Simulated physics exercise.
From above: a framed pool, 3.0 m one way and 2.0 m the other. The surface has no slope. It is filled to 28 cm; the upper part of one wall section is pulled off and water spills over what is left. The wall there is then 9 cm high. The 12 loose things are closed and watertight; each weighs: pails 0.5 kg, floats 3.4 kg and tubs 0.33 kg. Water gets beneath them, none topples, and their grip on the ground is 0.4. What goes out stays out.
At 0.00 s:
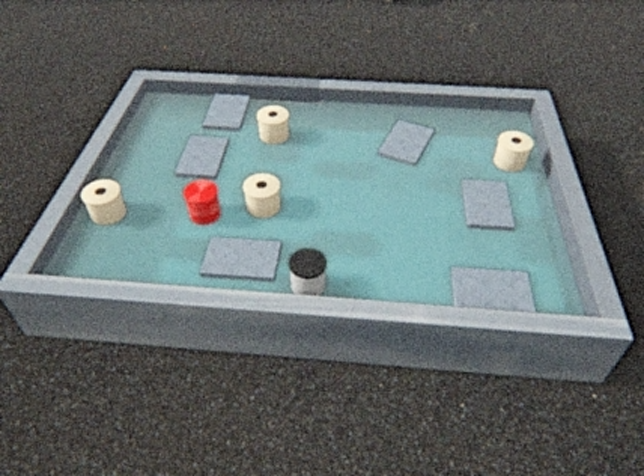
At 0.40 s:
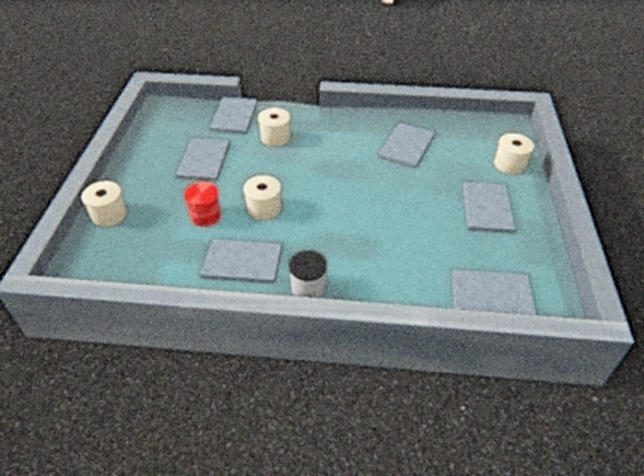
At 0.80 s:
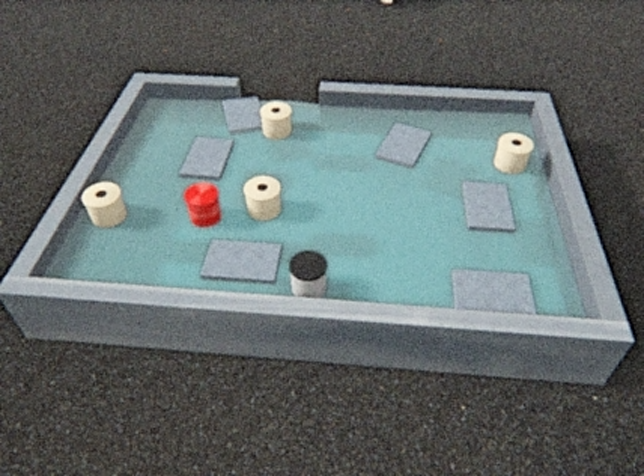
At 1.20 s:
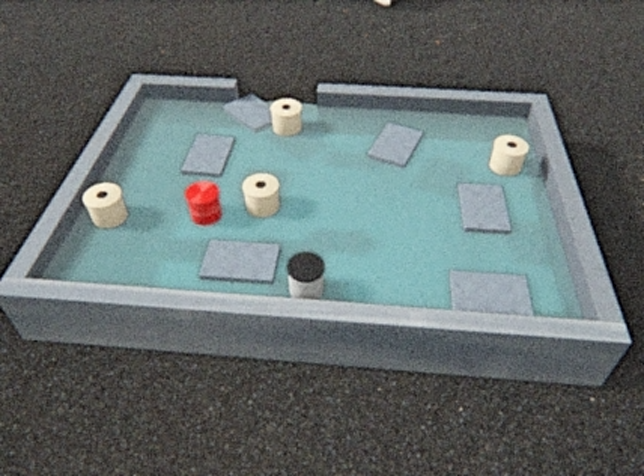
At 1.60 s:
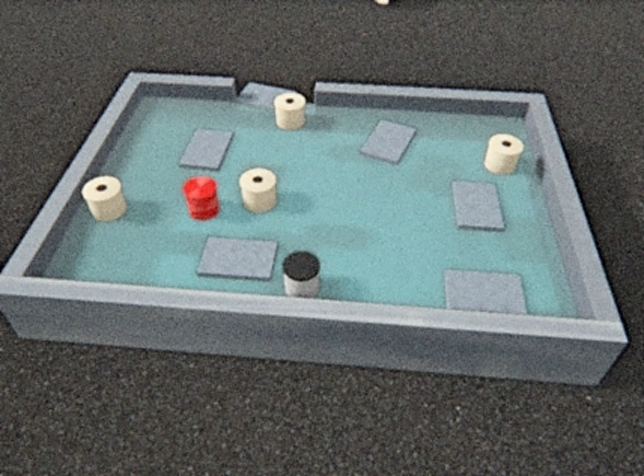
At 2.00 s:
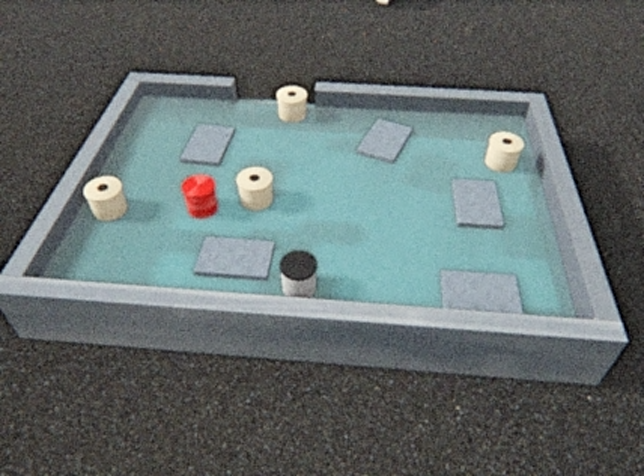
In a walled pool of floating slabs and tubs, part of the back wall's top came away, and a nearby slab drifted out through the gap, a pale tub following into it while others shifted slightly.
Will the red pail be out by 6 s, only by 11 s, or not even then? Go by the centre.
That happens after the second time or never.
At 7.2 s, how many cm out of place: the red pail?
About 30 cm.
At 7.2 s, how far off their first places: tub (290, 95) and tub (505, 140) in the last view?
In that order: Washed out, 10 cm.
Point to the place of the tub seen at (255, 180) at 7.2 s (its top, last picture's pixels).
Near (249, 153).
After 3.2 s the red pail is near (196, 183), 0.1 m from its start, afloat; 2 of 12 are out; 10 afloat.
After 7.2 s the red pail is near (201, 167), 0.3 m from its start, afloat; 3 of 12 are out; 9 afloat.
After 12.0 s the red pail is near (209, 150), 0.5 m from its start, afloat; 4 of 12 are out; 8 afloat.
After 16.0 s the red pail is near (220, 132), 0.8 m from its start, afloat; 4 of 12 are out; 8 afloat.
